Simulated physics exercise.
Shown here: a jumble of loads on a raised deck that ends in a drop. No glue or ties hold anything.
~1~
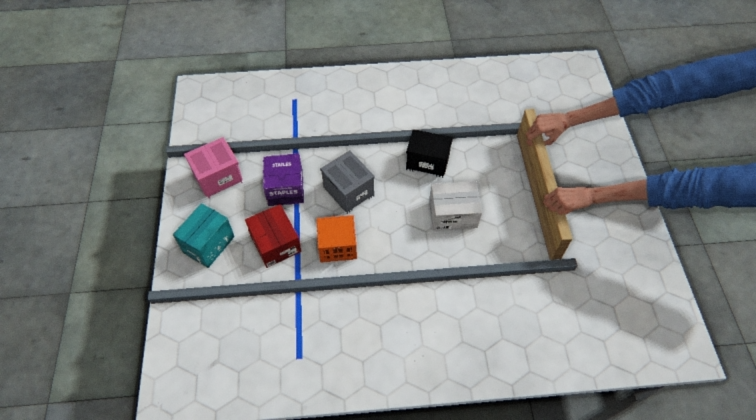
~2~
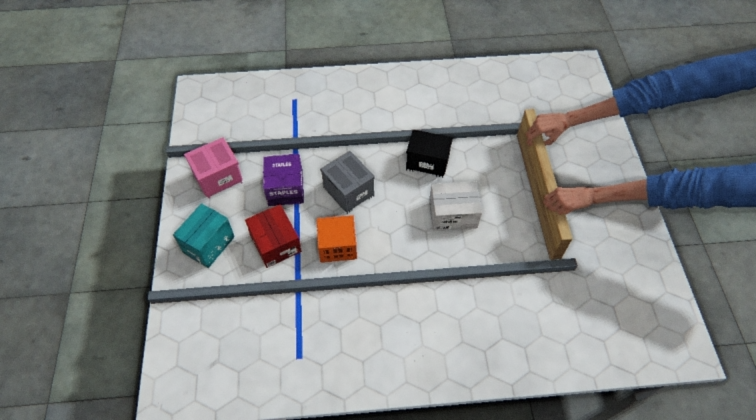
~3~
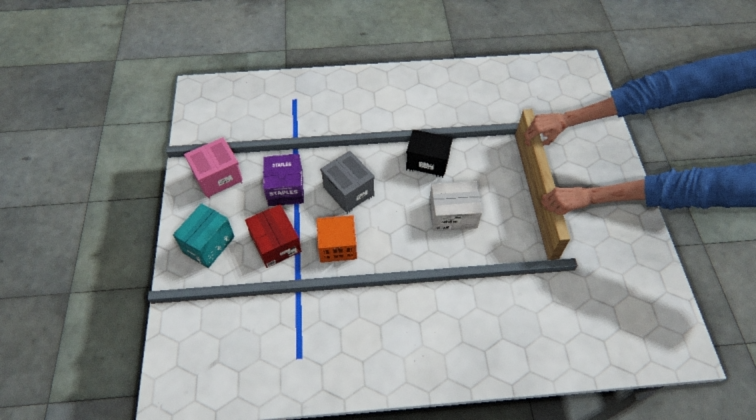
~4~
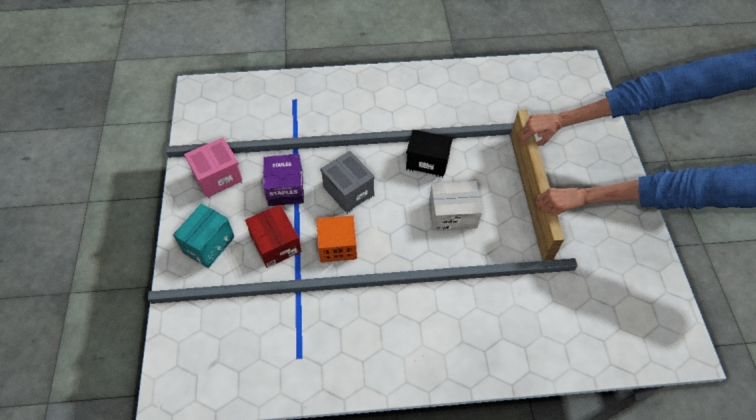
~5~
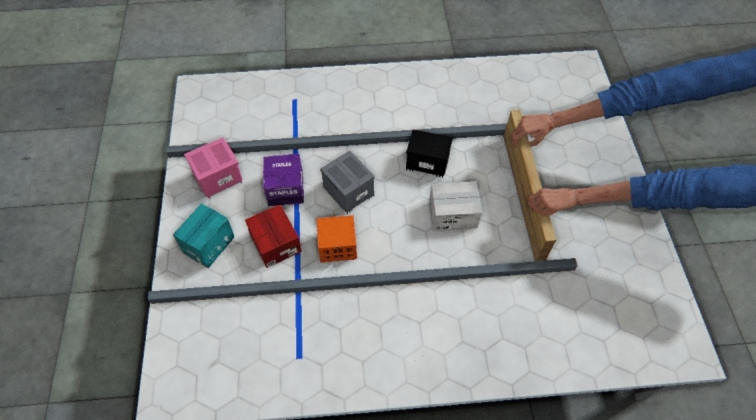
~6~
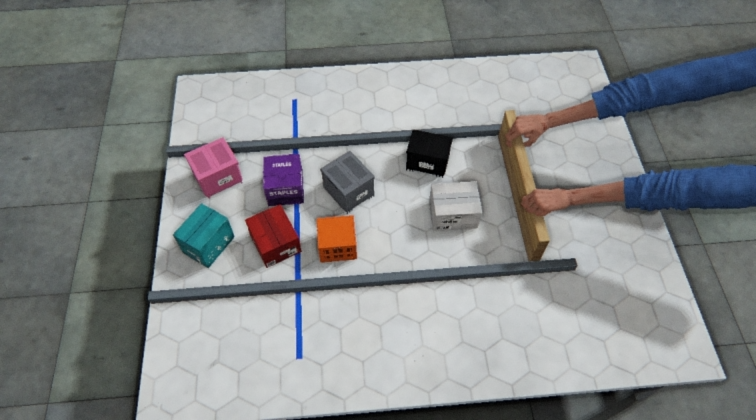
At the start, eight colourful boxes sit between two grey rails on a white tiled table, with a blue tape line crossing it and two hands gripping a wooden plank at the right. The hands then slide the plank slightly left, a gap still separating it from the boxes, which stay still.
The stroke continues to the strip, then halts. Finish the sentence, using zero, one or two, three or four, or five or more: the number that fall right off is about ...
The number that fall right off is about zero.
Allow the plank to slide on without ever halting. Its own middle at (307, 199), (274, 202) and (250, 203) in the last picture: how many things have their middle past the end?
Taking the places in turn, the counts are 0, 1 and 2.
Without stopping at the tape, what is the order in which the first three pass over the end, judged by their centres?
Sequence: Pink tote, then turquoise box, then purple box.
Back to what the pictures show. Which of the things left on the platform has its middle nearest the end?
It would be the pink tote.
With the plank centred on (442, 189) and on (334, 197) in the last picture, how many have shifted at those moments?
Tally: First 2; then 7.
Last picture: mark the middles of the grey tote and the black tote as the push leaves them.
Final positions - grey tote around (242, 190), black tote around (274, 164).
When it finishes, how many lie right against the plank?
That makes 3.
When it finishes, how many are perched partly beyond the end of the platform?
The overhang total is 1.
Soon after, none off yet; turquoise box at rest near (205, 236); pink tote at rest near (215, 169); red parcel at rest near (274, 236).
In the end, the number that fall off is zero.
